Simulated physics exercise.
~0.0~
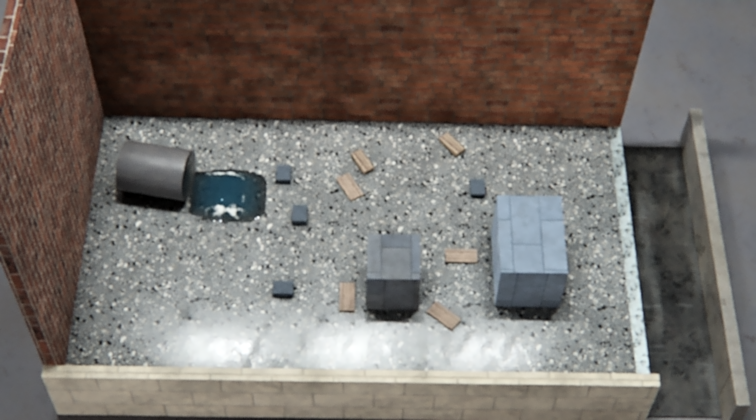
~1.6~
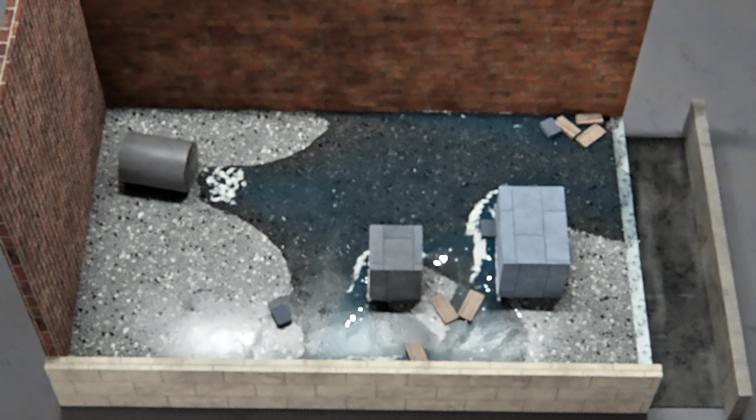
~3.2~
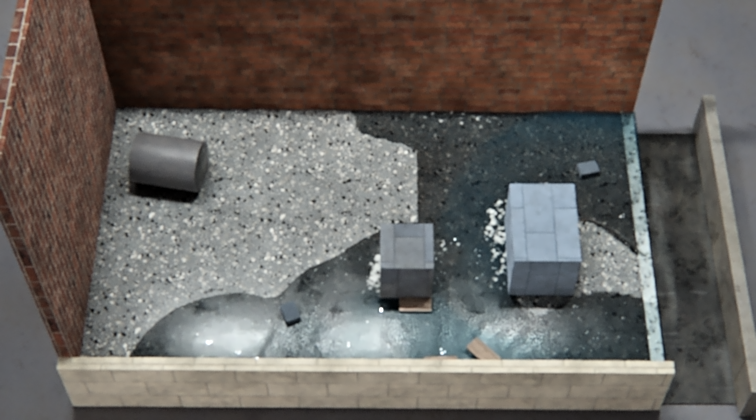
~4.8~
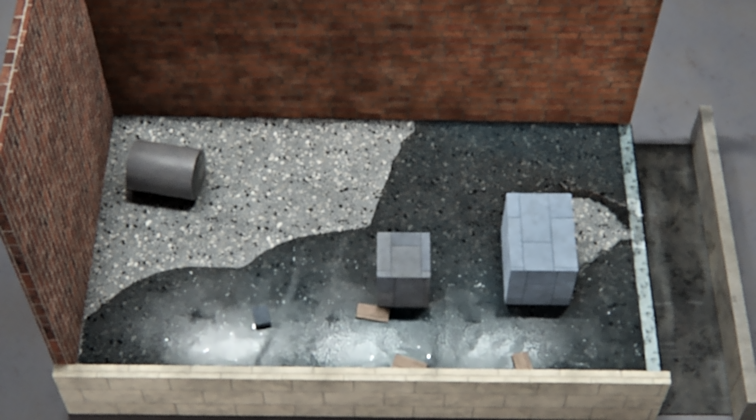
Brick-walled yard flooding as a drum on its side spills water rightward, sweeping small planks and blocks away, then thinly draining.
